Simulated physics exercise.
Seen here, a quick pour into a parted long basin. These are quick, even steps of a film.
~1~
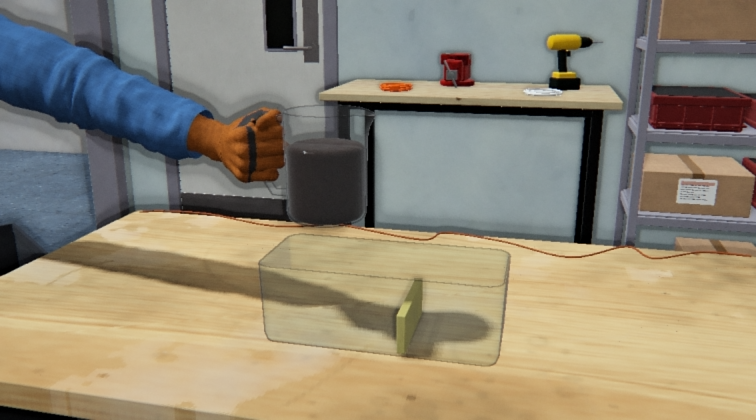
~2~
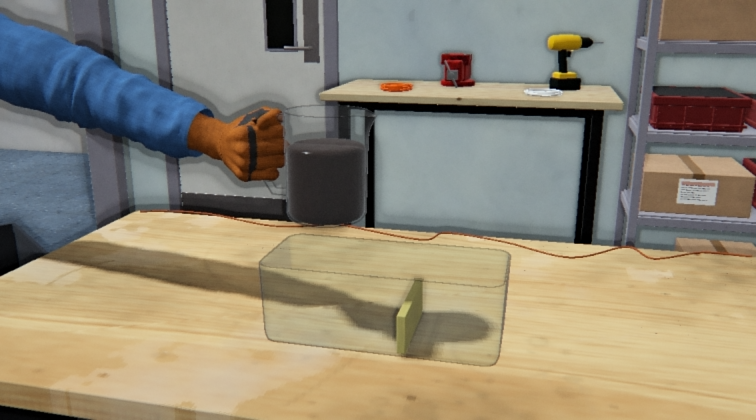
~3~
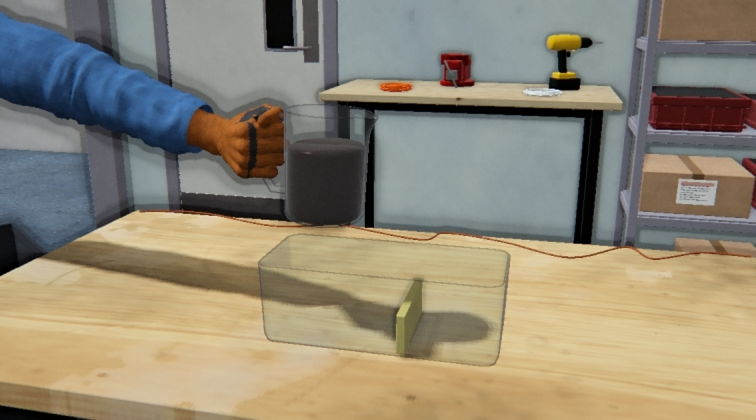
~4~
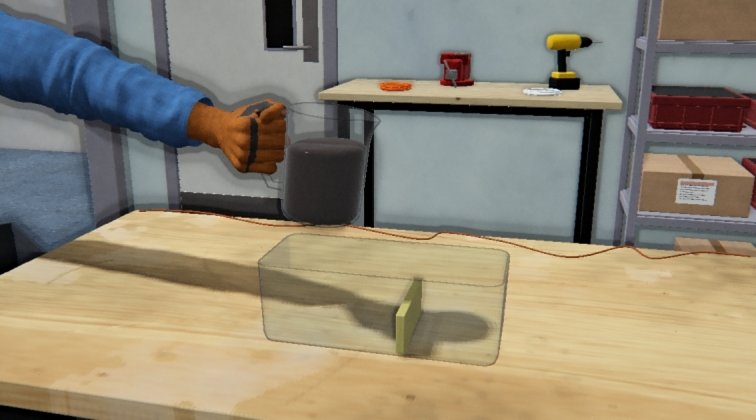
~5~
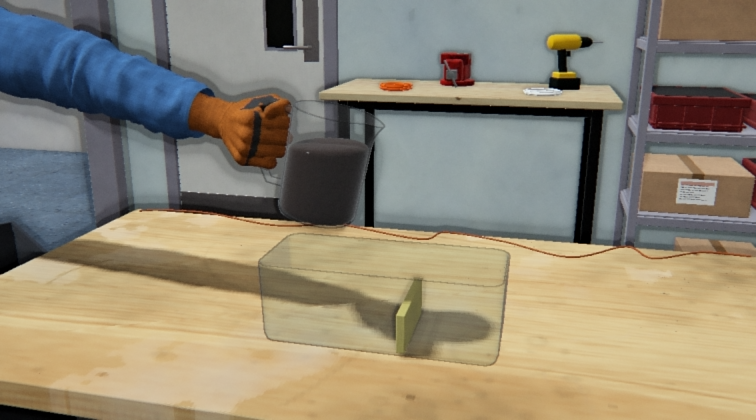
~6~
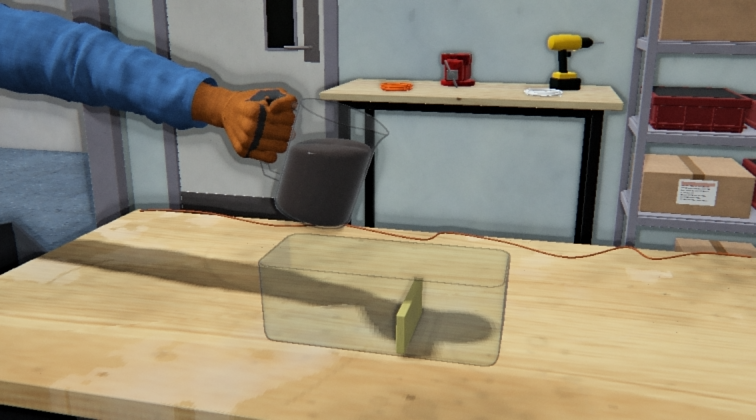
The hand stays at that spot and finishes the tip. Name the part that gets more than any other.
It is the right one.
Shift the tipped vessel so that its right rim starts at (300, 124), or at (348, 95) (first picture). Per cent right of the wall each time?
The first gives 5 %, the second 25 %.
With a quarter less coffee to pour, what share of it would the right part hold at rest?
Close to 60 per cent.
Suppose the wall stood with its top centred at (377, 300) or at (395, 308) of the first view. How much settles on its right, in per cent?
First some 90, then 85 per cent.
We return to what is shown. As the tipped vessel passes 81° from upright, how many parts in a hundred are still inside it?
Close to 85 per cent.
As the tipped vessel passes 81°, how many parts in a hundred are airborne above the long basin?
Roughly 15 in a hundred.
A moment on, the tilt is 81° and 86 per cent is still to pour, 0 is left of the wall and 1 right of it.
Next, the tilt is 111° and 25 per cent is still to pour, 8 is left of the wall and 50 right of it.
Then the tilt is 113° and 1 per cent is still to pour, 28 is left of the wall and 68 right of it.
Later the tilt is 113° and 0 per cent is still to pour, 31 is left of the wall and 68 right of it.
In the end 31 per cent lies left of the wall, 68 right of it and 1 outside.
